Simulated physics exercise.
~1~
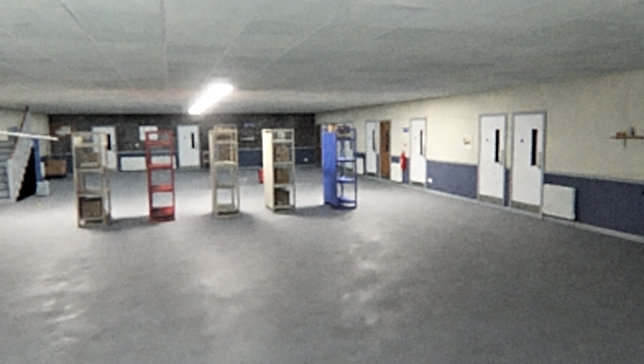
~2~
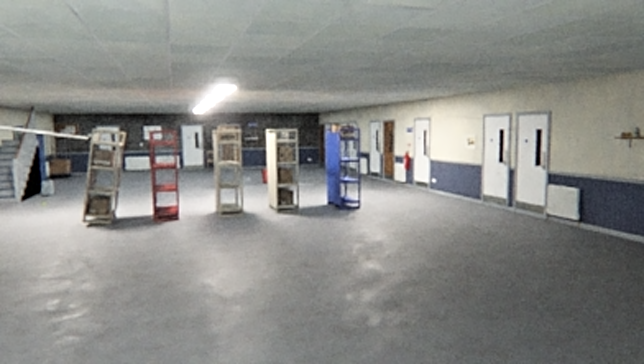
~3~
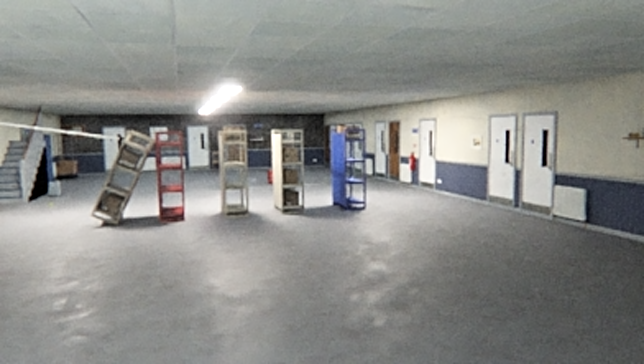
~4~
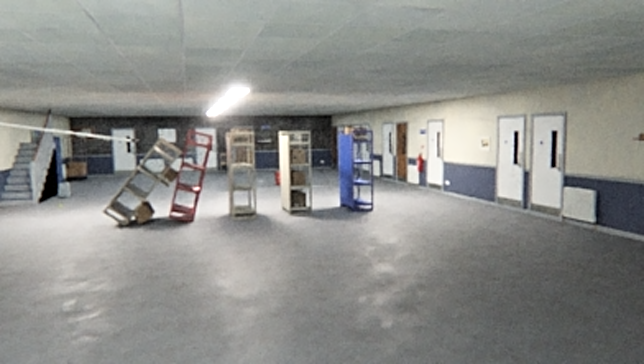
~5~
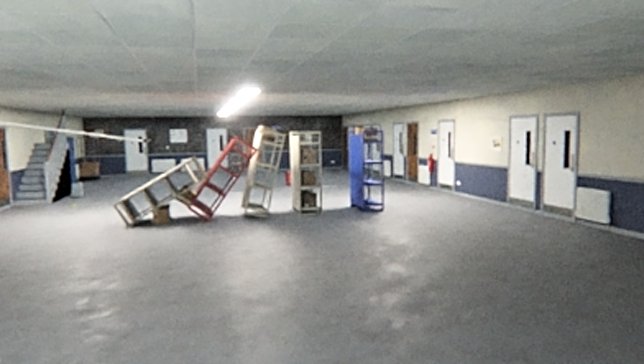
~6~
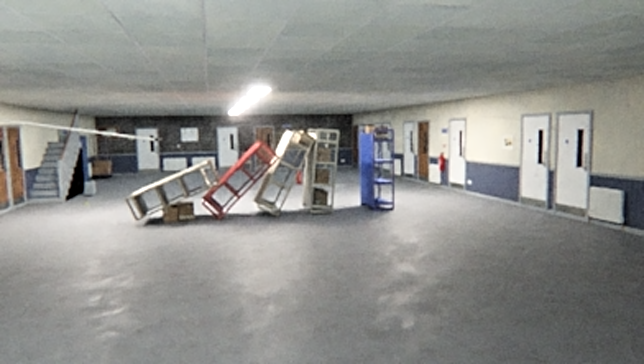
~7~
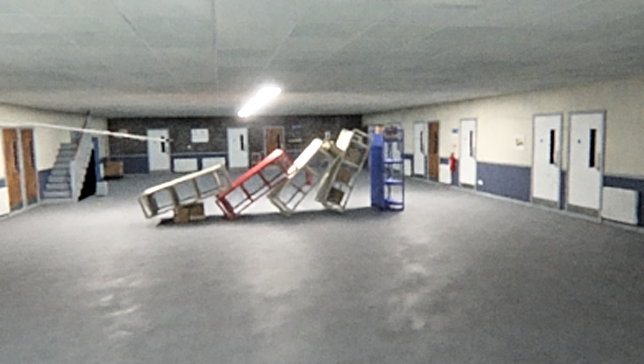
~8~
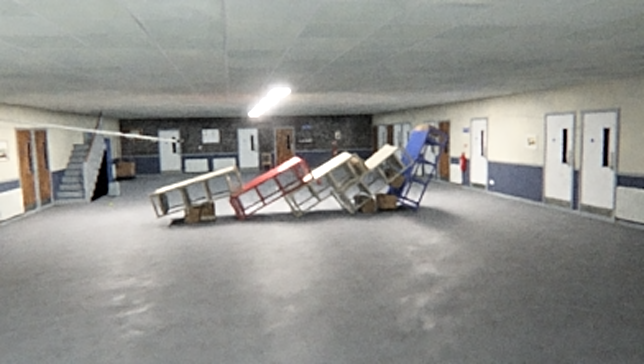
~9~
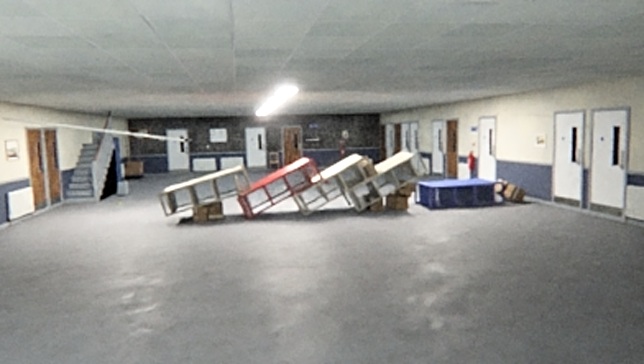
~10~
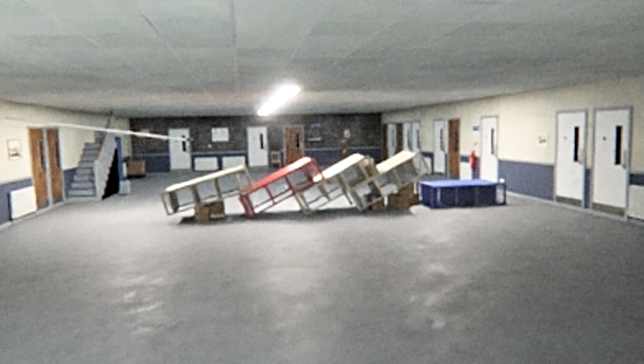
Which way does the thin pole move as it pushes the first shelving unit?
The pole moves to the right, tipping the first shelving unit toward the red one.
